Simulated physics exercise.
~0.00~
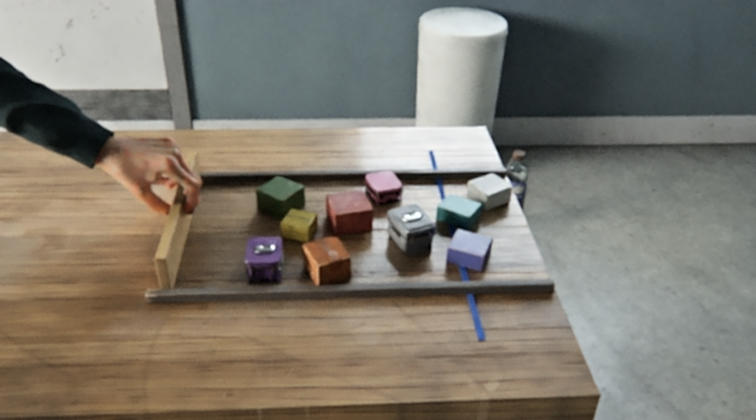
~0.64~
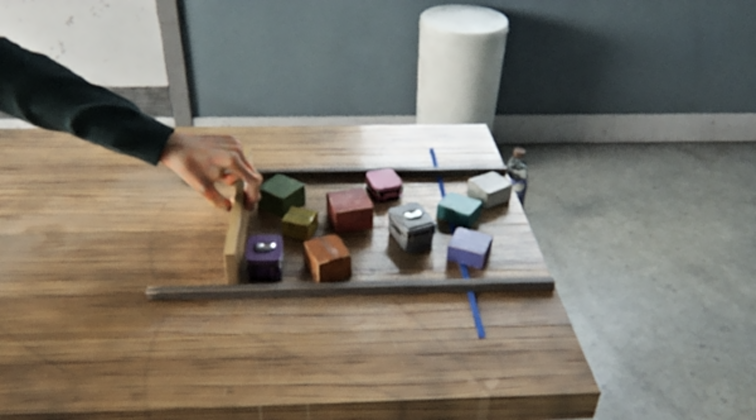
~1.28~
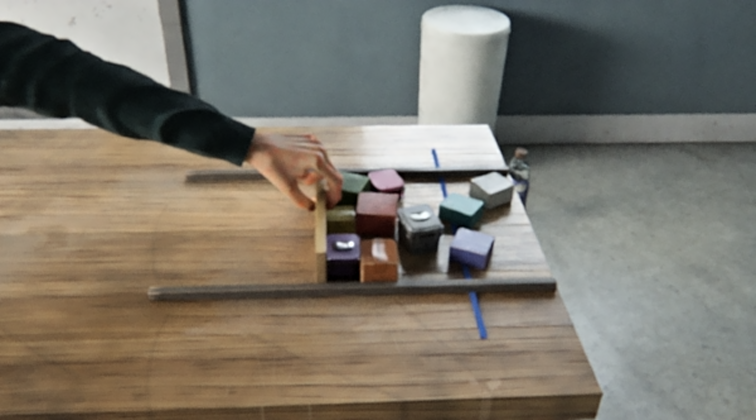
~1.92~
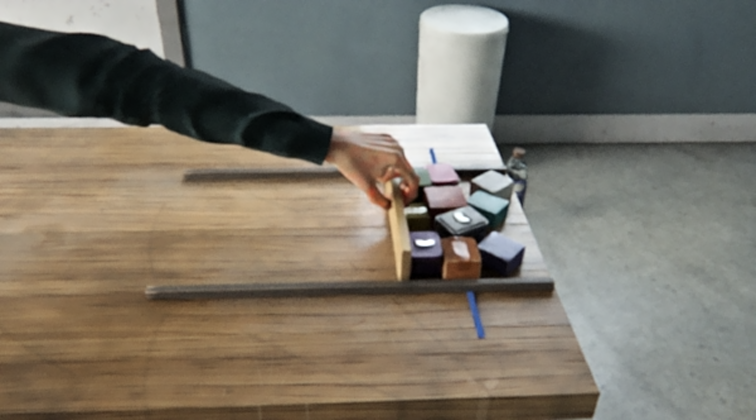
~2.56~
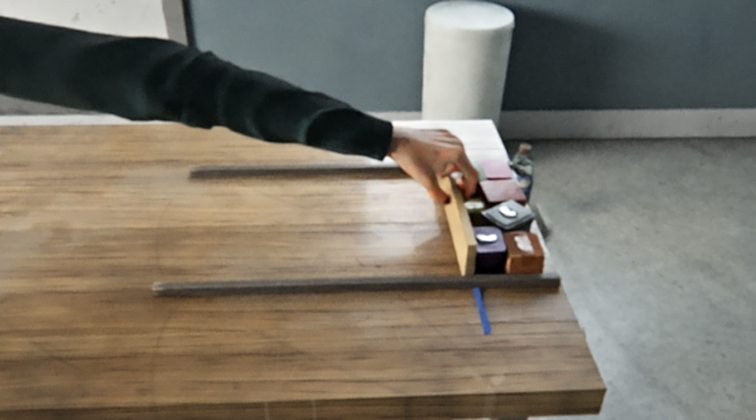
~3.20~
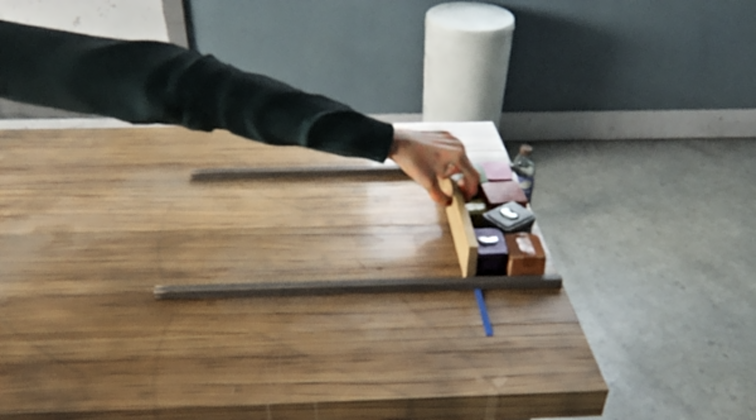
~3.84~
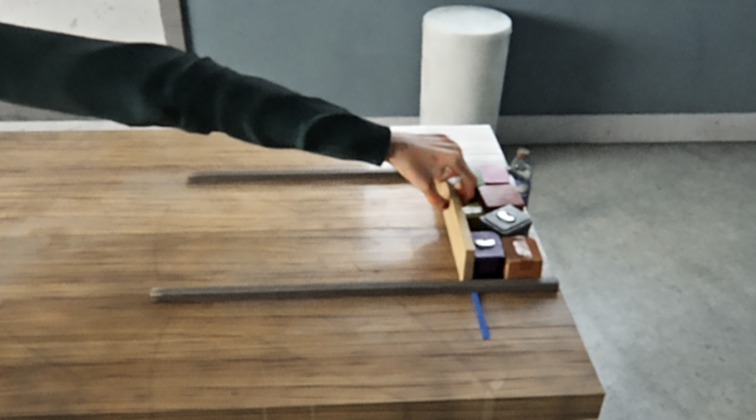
In this clip, a hand slides an upright wooden board rightward across a tabletop between two rails, gathering scattered colourful blocks toward the edge. The blue, turquoise and white blocks go off the edge, and the board stops near the blue tape with the remaining blocks bunched against it.
